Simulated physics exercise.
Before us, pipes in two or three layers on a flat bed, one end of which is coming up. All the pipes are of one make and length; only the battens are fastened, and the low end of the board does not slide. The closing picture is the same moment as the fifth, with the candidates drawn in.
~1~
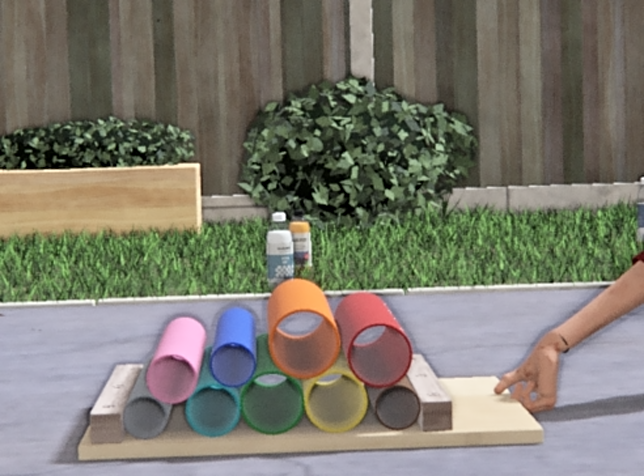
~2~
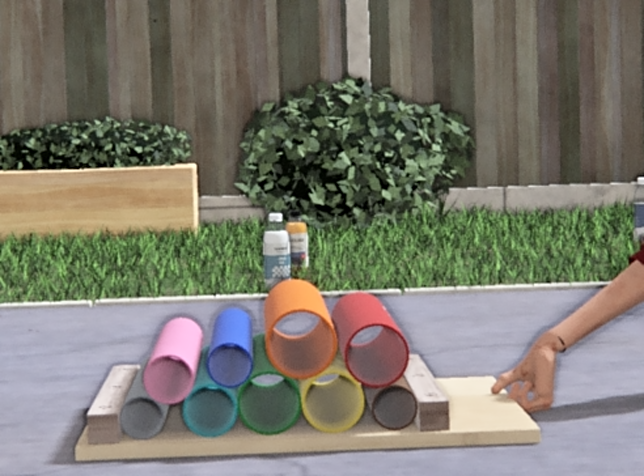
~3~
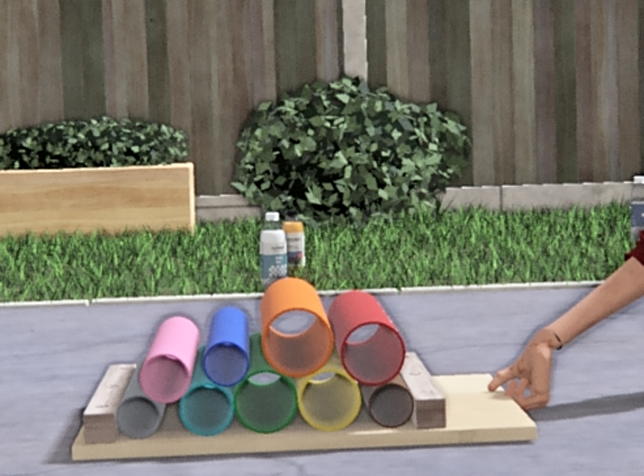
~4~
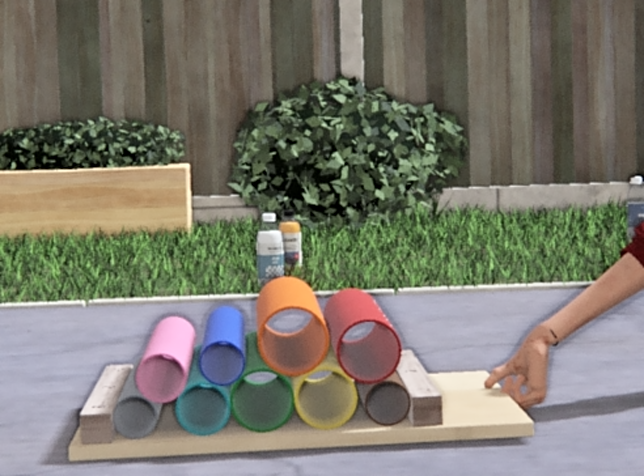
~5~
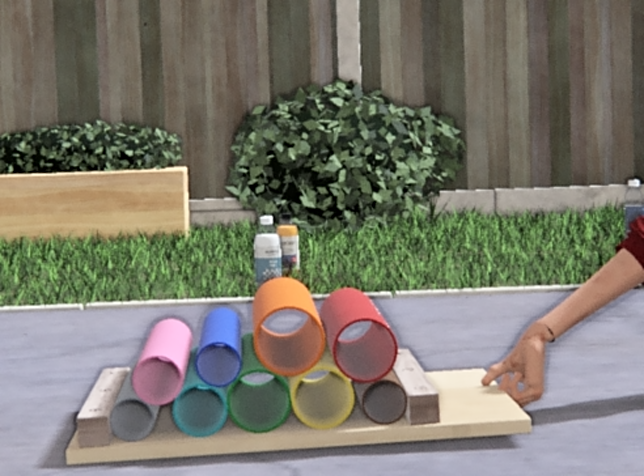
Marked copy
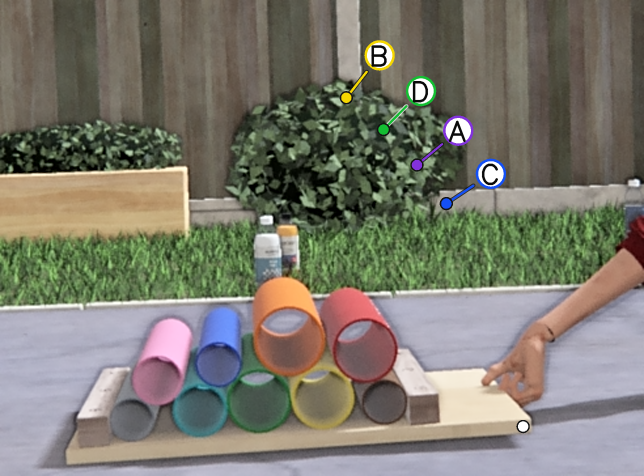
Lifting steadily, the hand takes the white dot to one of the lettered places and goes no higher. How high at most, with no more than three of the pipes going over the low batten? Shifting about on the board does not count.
At most to A.
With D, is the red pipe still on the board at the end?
The red pipe: No.
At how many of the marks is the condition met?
Two of the four.
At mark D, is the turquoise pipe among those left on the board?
Yes.
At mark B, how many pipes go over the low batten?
It comes to four.
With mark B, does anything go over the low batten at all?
Yes, at B.
On the marked copy, A at (417, 165); B at (347, 97); C at (446, 204); D at (383, 130); the white dot at (523, 427).
Taking A. A third of the way, board at 20°.
Two thirds of the way, board at 38°.
When it is over, board at 38°, three over the low batten (pink, blue, orange).
As for the rest, B four over the low batten (red, pink, blue, orange); C three over the low batten (pink, blue, orange); D four over the low batten (red, pink, blue, orange).
